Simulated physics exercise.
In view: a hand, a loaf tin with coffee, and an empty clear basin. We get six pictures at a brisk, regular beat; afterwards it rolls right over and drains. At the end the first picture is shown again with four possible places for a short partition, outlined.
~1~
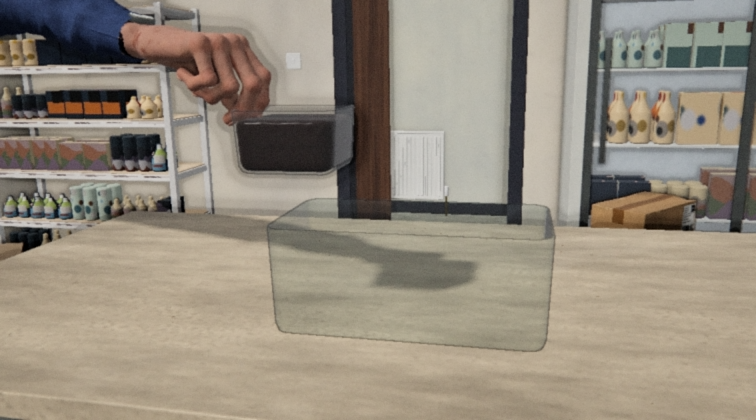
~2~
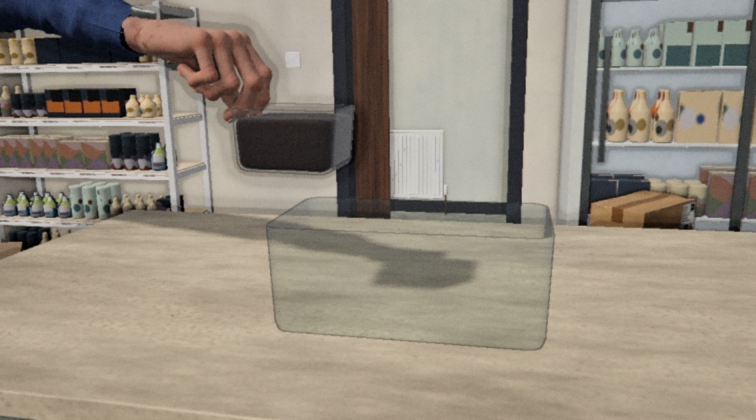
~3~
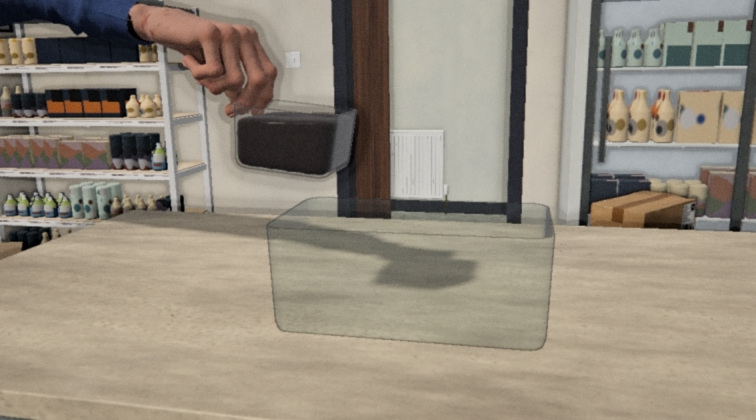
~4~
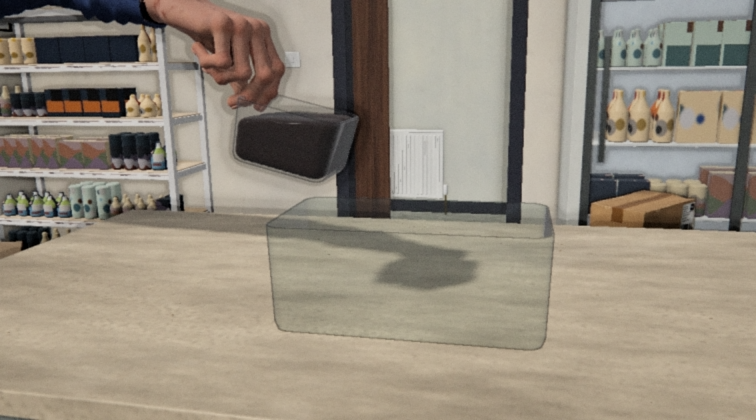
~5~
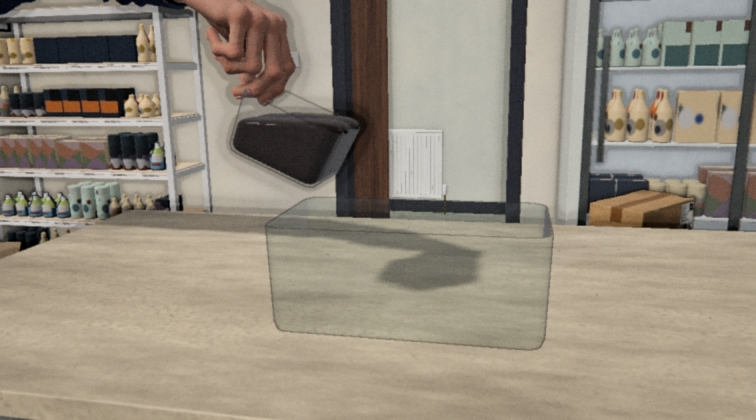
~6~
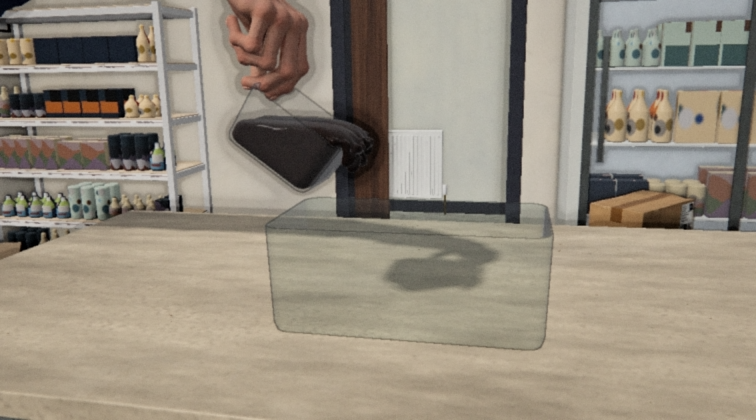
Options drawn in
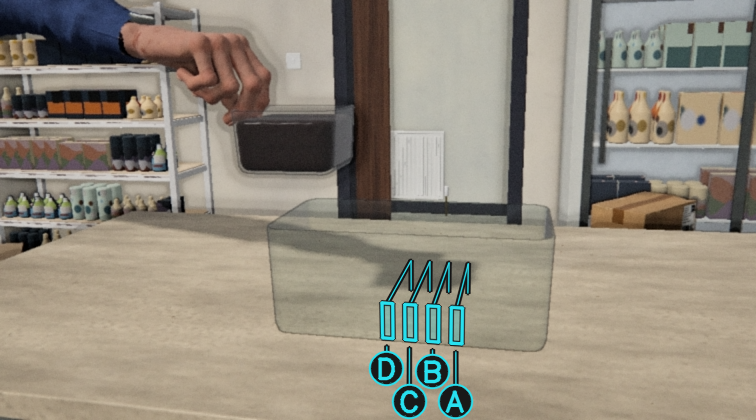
Hand tilting a loaf tin steadily to the right above an empty clear basin, dark coffee coming over its lower lip.
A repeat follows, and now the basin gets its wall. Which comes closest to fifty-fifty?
Best: D.
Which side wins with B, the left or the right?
More ends on the left.
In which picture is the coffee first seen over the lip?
In picture 5.
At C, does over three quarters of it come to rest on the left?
Yes, it does.
In cyan, A at (455, 351); B at (432, 349); C at (409, 348); D at (386, 346).
With A, about 93 % ends left of the wall and 6 % right of it.
With B, about 93 % ends left of the wall and 6 % right of it.
With C, about 90 % ends left of the wall and 9 % right of it.
With D, about 47 % ends left of the wall and 52 % right of it.
